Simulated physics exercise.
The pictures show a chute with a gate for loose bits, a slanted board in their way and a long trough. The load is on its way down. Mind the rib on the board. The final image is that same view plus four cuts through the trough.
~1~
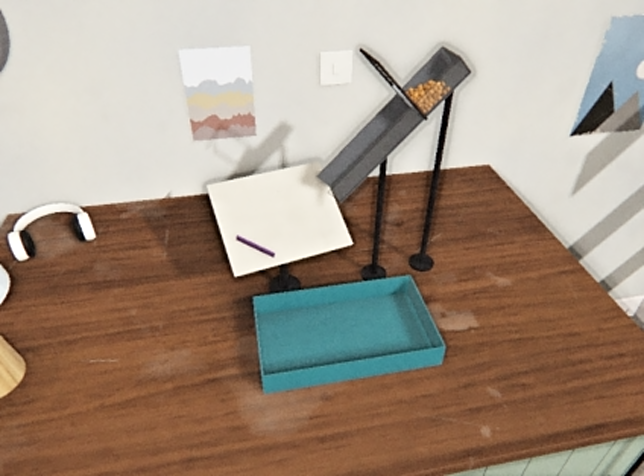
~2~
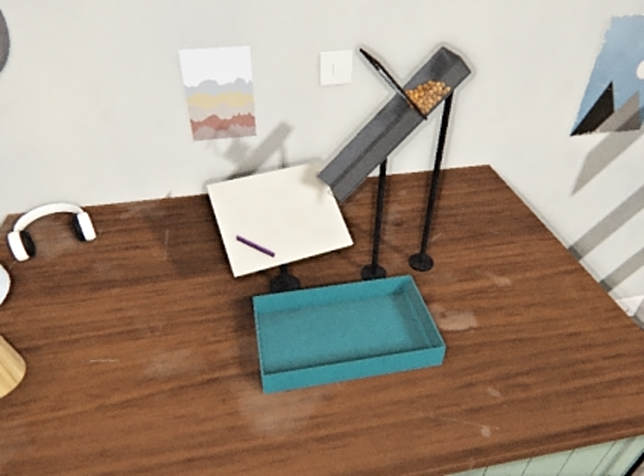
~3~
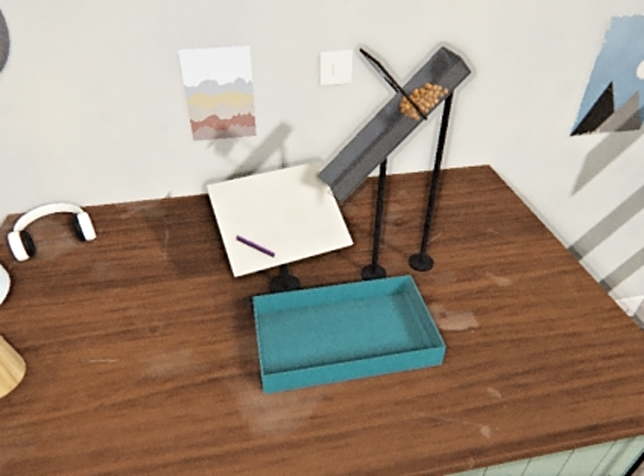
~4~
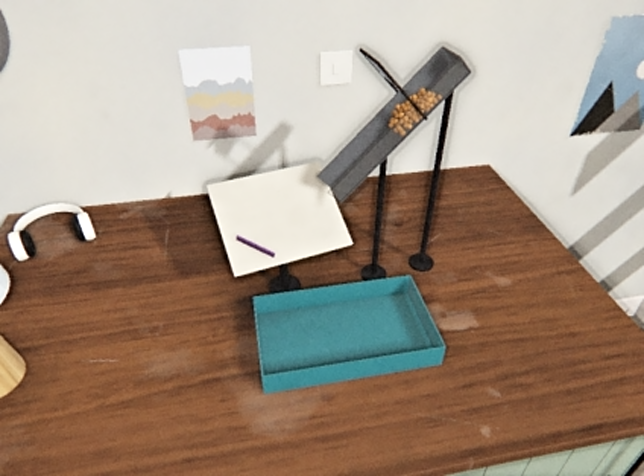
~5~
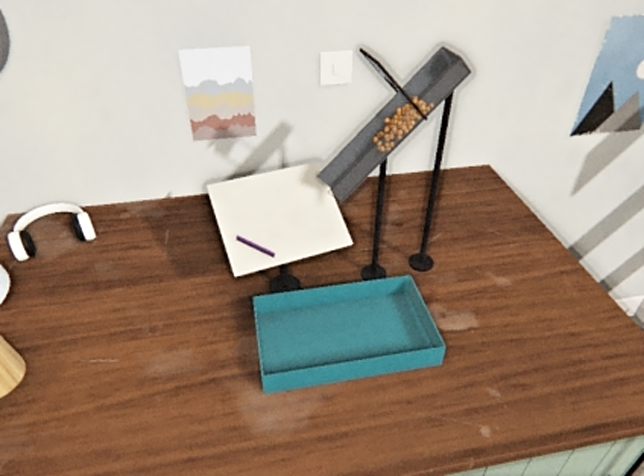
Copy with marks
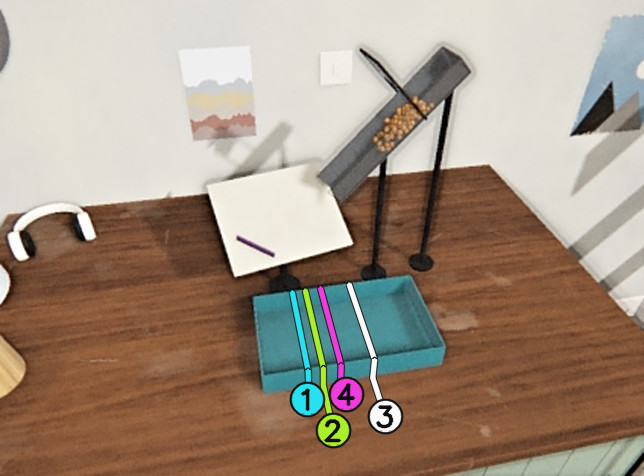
To begin with, a clump of small golden-brown bits rests near the top of a steep grey chute, above a slanted white board and an empty teal trough on a wooden desk. The bits then slide down the chute toward the lower left, spreading into a longer streak about halfway along.
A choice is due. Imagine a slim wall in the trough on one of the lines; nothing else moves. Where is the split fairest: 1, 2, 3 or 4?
1.
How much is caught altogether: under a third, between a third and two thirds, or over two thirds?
It is over two thirds.
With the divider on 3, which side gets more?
More lands on the left.
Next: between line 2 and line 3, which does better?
The answer is 2.
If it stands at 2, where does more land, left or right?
Left.
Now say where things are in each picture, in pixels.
In the first picture, load behind the gate (422, 98), roasted chickpeas; lip of the chute (335, 195), sloping fairly steeply.
In the second picture, middle of the board (280, 215), tilted fairly steeply; middle of its low edge (296, 259); of its high edge (265, 173).
In the third picture, front corners of the trough (263, 376) and (445, 347), empty; front of the load (407, 114).
In the fourth picture, middle of the load (410, 108); its front (396, 130), roughly a quarter of the way to the lip; rib from (237, 236) to (275, 254).
In the fifth picture, middle of the load (401, 123); its front (380, 148), roughly half of the way to the lip.
On the marked copy, line 1 crosses the front rim at (307, 369); line 2 crosses the front rim at (323, 367); line 3 crosses the front rim at (374, 358); line 4 crosses the front rim at (340, 364).
Choosing 1, of what is caught, roughly two thirds on the left of the divider, roughly a third on the right.
Choosing 2, of what is caught, the larger part on the left of the divider, roughly a quarter on the right.
Choosing 3, of what is caught, every piece on the left of the divider, not one piece on the right.
Choosing 4, of what is caught, almost all on the left of the divider, about a tenth on the right.
